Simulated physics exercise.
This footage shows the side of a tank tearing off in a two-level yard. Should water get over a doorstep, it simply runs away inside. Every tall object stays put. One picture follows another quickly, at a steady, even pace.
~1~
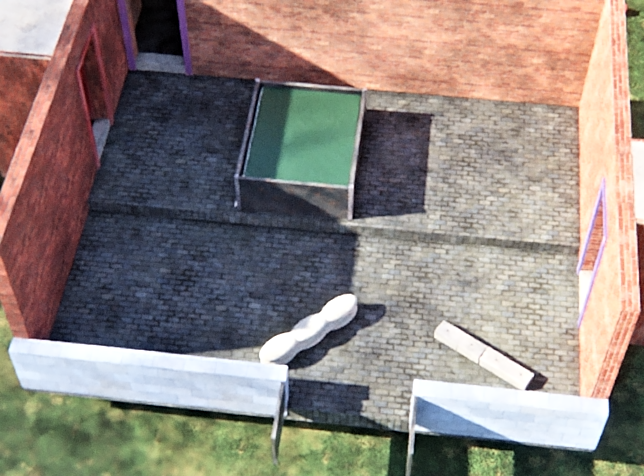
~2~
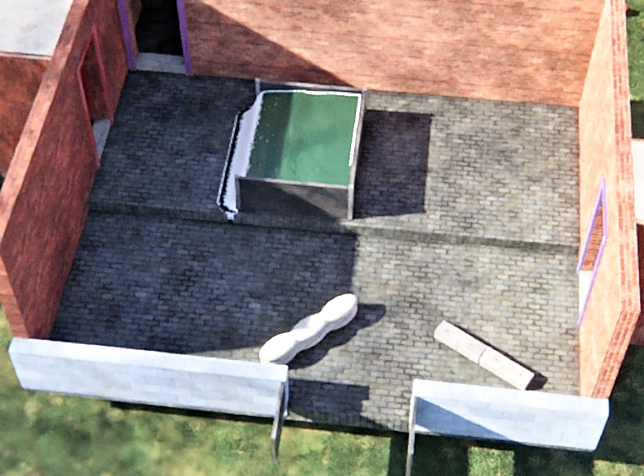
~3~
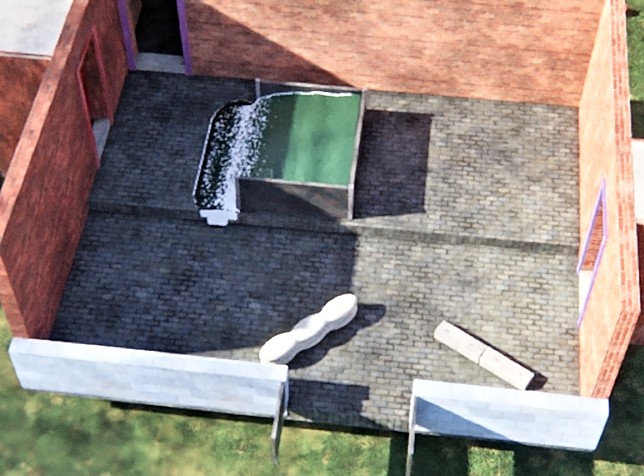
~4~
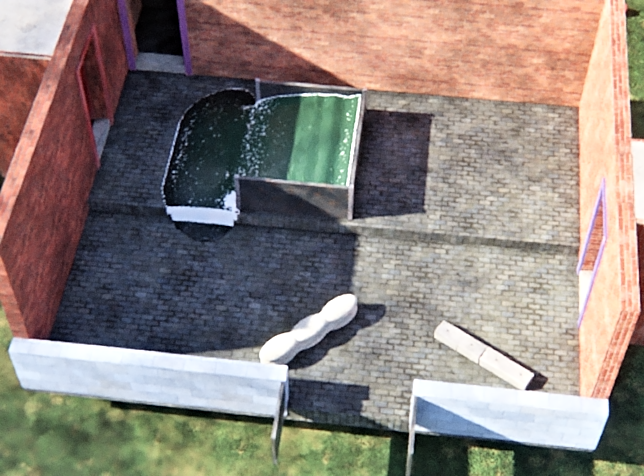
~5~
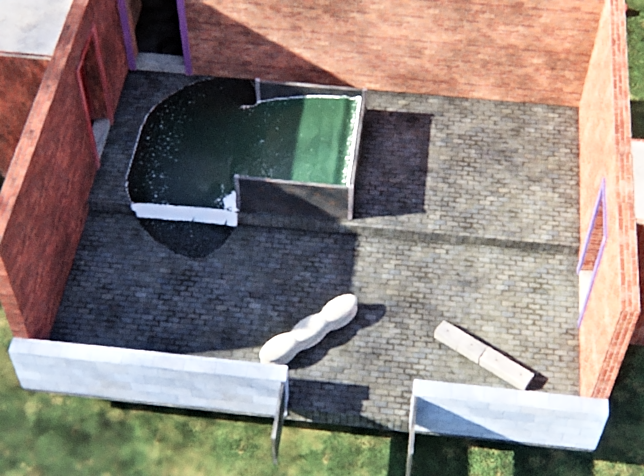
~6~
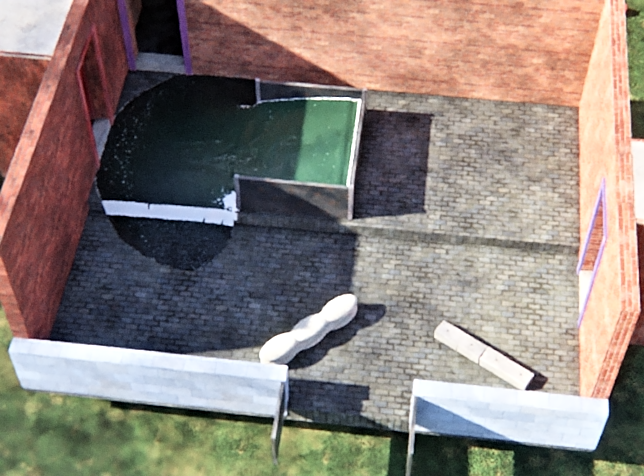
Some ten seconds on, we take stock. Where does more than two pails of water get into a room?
One by one: The red door will be over the limit, the purple door will be over the limit, the blue door will be within bounds.
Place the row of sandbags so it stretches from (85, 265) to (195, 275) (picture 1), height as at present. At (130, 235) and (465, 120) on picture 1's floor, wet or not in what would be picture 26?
Submerged, unflooded.
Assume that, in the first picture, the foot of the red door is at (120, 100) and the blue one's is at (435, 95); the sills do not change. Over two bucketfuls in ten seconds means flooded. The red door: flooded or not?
Outcome: Red door rises above.
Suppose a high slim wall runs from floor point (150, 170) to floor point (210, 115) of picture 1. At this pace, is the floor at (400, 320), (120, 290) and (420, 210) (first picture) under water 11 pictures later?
One after the other: Dry, under water, not flooded.
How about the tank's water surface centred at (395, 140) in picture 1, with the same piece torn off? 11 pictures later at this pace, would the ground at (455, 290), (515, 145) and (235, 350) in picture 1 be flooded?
Spared, spared, spared.
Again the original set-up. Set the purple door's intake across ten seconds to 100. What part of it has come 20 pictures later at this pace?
It should be near 95 percent of the ten-second total.
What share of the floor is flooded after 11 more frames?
My guess is around 25 in a hundred.
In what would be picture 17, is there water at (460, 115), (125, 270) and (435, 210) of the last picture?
First spot spared, second spot submerged, third spot spared.
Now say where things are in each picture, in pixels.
Still water in the water tank at (303, 136), in the first frame.
Water pours out at (251, 147) and has run to (234, 211), in the second frame.
Water pours out at (251, 150) and has run to (211, 212), in the third frame.
The front is at (198, 234), out from the gap at (251, 151), in the fourth frame.
The front is at (163, 240), out from the gap at (251, 152), in the fifth frame.
Water pours out at (251, 152) and has run to (101, 182), in the sixth frame.
A moment on, water covers 25 % of the floor; the red door far over two buckets in, the purple door wet at the sill, nothing in, the blue door not reached.
Next, water covers 25 % of the floor; the red door far over two buckets in, the purple door under two buckets in, the blue door not reached.
Then, water covers 35 % of the floor; the red door far over two buckets in, the purple door over two buckets in, the blue door not reached.
Later, water covers 65 % of the floor; the red door far over two buckets in, the purple door over two buckets in, the blue door not reached.
In the end, water covers 85 % of the floor; the red door far over two buckets in, the purple door over two buckets in, the blue door wet at the sill, nothing in.
